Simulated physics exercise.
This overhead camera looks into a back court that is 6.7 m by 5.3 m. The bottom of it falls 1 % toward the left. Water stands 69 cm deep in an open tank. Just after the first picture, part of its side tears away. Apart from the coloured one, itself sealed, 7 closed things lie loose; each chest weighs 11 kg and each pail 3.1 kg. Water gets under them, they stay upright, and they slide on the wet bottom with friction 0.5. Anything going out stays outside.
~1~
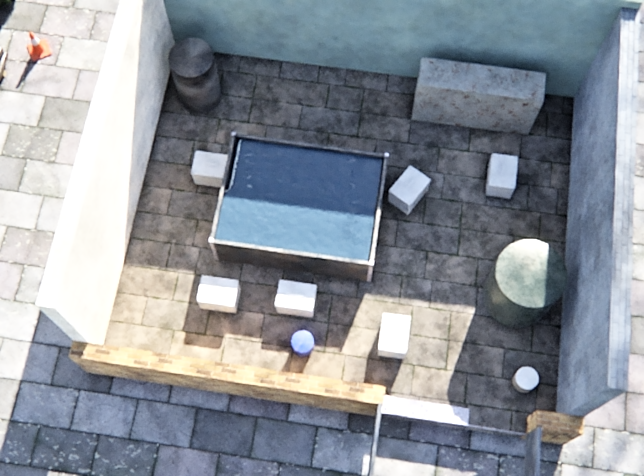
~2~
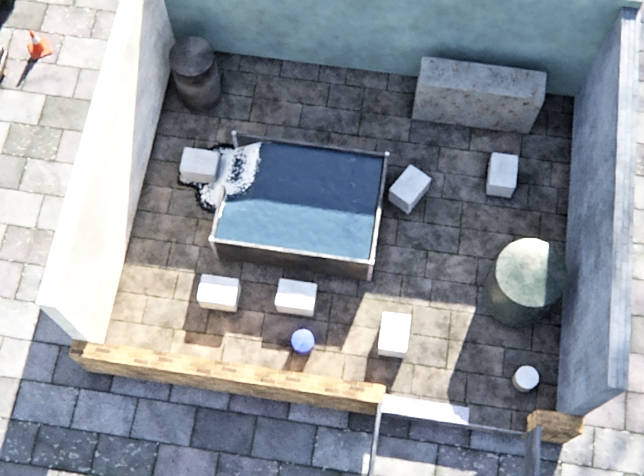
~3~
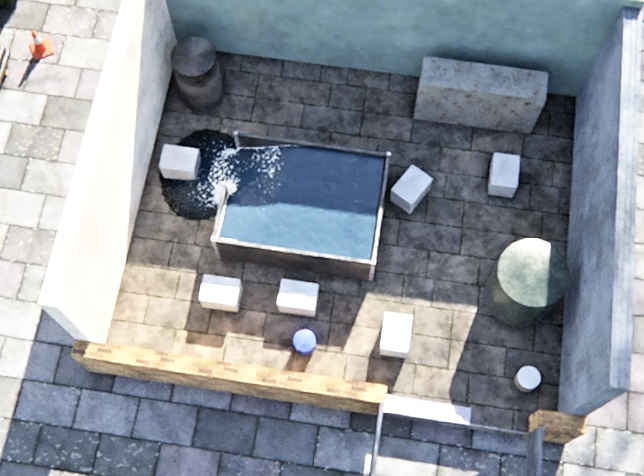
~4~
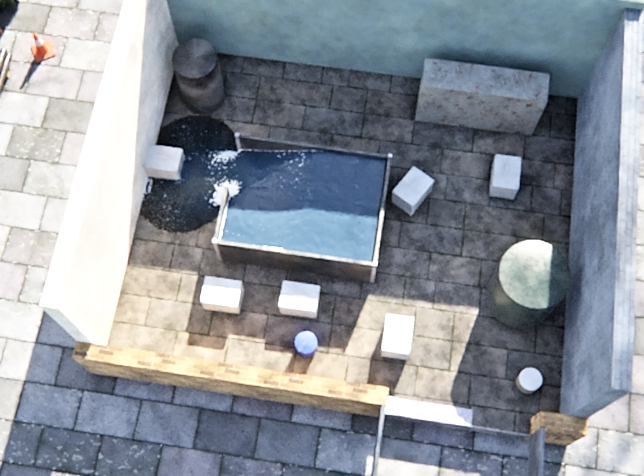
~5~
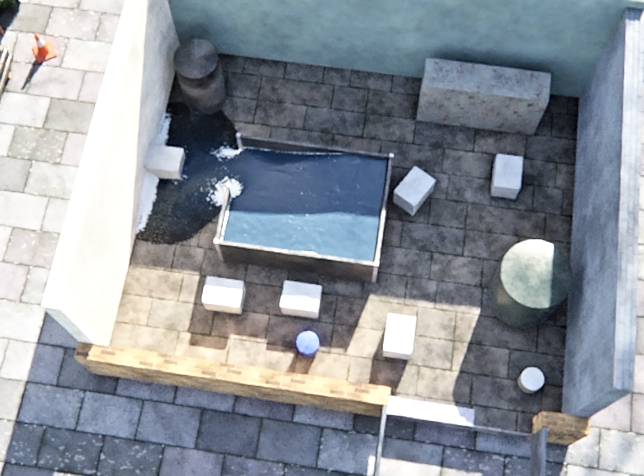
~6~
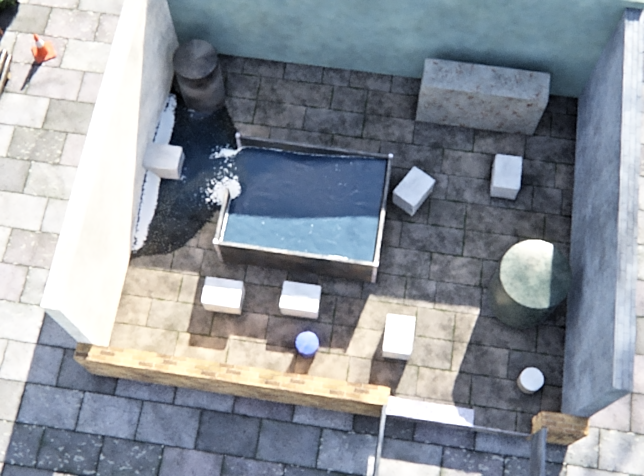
Water pouring from the broken left side of a tank, pushing one white block to the wall and spreading over the paving.
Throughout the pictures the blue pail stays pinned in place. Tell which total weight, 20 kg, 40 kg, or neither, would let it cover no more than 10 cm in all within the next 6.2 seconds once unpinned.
Light is plenty.
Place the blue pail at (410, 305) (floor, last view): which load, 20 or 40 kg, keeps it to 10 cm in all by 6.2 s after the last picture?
Short version: The lighter already works.
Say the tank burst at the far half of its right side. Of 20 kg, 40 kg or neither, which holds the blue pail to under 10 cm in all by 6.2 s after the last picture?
Result: Lesser mass sufficient.
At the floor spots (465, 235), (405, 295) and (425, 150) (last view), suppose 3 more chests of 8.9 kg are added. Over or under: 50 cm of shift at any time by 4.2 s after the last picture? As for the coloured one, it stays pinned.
Going through them in turn, the answers are not too far, not too far and too far.
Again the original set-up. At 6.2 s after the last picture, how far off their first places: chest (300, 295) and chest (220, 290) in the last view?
Net distance: First 150 cm, second 140 cm.
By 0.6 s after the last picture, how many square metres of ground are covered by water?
Roughly 8.5 m2 of it is wet.
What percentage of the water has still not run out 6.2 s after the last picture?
Around 100 % of the water.
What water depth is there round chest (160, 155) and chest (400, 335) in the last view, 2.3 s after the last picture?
Roughly 26 and 0 cm.
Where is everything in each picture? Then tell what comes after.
In the first frame, the blue pail at (303, 342), on the bottom; water covers 3.8 m2; 0 of 8 have shifted.
In the second frame, the blue pail at (303, 341), on the bottom; 4.3 m2 under water; 1 of 8 have shifted.
In the third frame, the blue pail at (305, 341), on the bottom; water covers 5.2 m2; 1 of 8 have shifted.
In the fourth frame, the blue pail at (306, 342) rests on the ground; water covers 6.2 m2; 1 of 8 have shifted.
In the fifth frame, the blue pail at (308, 342) rests on the ground; 6.7 m2 under water; 1 of 8 have shifted.
In the sixth frame, the blue pail at (307, 343) rests on the ground; 6.8 m2 under water; 1 of 8 have shifted.
Then, 0.6 s after the last picture the blue pail would be 0 cm from its start with 20 kg and 0 cm from its start with 40 kg; 0 cm of water round it then.
Then, 2.3 s after the last picture the blue pail would be 0 cm from its start with 20 kg and 0 cm from its start with 40 kg; 4 cm of water round it then.
Then, 4.2 s after the last picture the blue pail would be 0 cm from its start with 20 kg and 0 cm from its start with 40 kg; 7 cm of water round it then.
Then, 6.2 s after the last picture the blue pail would be 2 cm from its start with 20 kg and 0 cm from its start with 40 kg; 7 cm of water round it then.
